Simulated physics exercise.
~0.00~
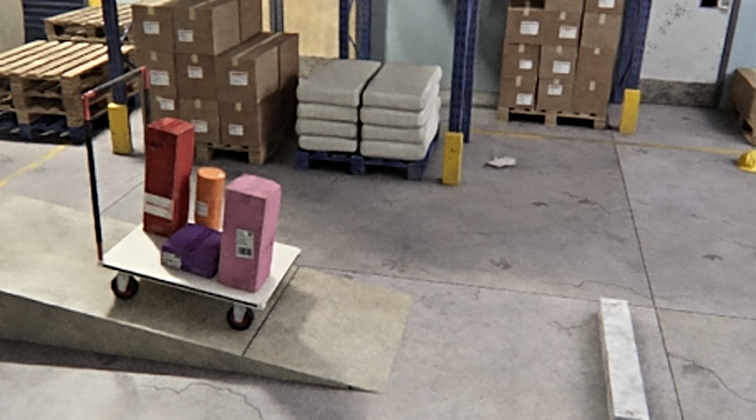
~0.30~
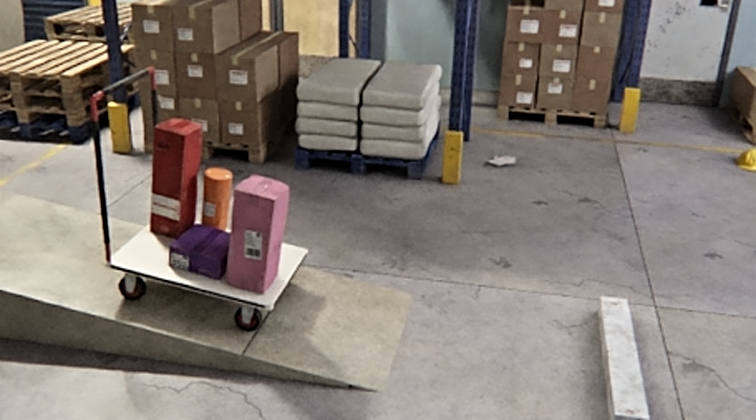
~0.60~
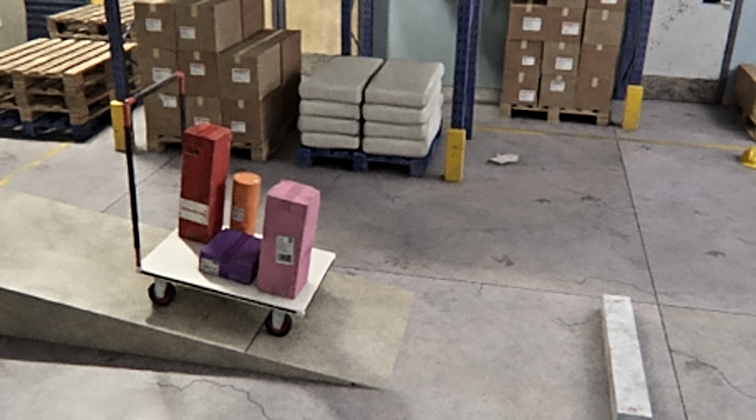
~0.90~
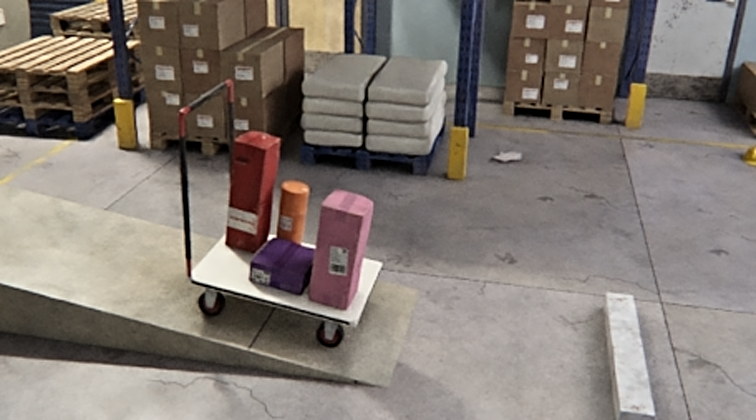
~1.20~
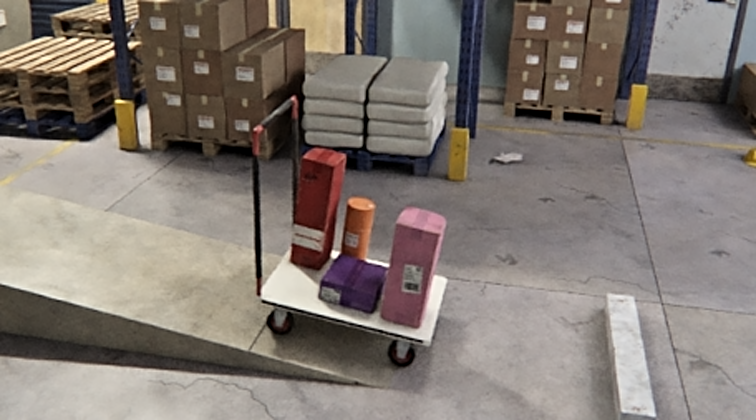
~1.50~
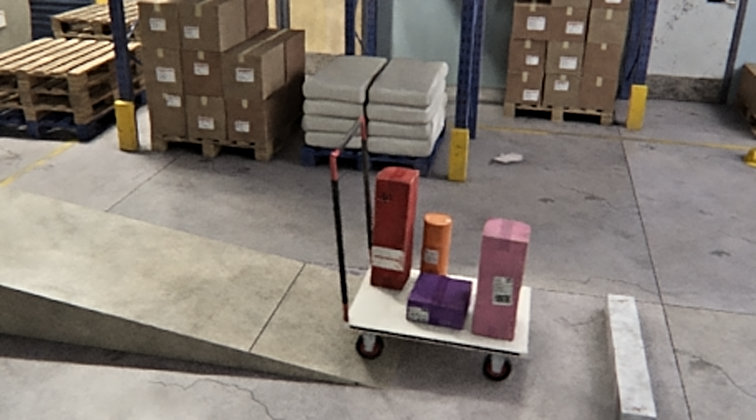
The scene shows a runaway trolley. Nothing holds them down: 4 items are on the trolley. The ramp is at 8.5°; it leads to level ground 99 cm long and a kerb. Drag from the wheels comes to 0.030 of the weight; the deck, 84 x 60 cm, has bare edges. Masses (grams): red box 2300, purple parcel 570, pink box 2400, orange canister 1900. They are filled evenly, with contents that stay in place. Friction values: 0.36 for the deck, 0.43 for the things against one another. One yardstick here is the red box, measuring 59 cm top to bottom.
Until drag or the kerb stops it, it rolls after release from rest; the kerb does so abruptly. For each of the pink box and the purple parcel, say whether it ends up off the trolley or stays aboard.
In the end the pink box exits the cart, the purple parcel never leaves the cart.
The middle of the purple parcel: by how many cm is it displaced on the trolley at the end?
The shift is close to 20 cm.
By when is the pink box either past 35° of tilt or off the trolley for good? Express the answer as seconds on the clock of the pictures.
Time: Roughly 2.0 s.
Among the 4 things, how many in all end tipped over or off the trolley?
The count is 3.
By 1.90 s, trolley at the kerb; pink box 9 cm from its spot near (626, 294); purple parcel 9 cm from its spot near (559, 316); red box 9 cm from its spot.
By 2.20 s, trolley at the kerb; pink box now off the trolley; purple parcel 20 cm from its spot near (584, 320); red box rocked 30° off its seat.
By 2.60 s, trolley at the kerb; purple parcel 20 cm from its spot near (584, 320); red box rocked 72° off its seat; orange canister on its side.
By 3.60 s, trolley at the kerb; red box and orange canister now off the trolley; purple parcel 20 cm from its spot near (584, 320).
When it is over (4.3 s), off the trolley, red box, pink box and orange canister; not toppled but over 10 cm from the start, purple parcel. End places, in pixels of the last picture, pink box near (726, 379), purple parcel near (584, 320).
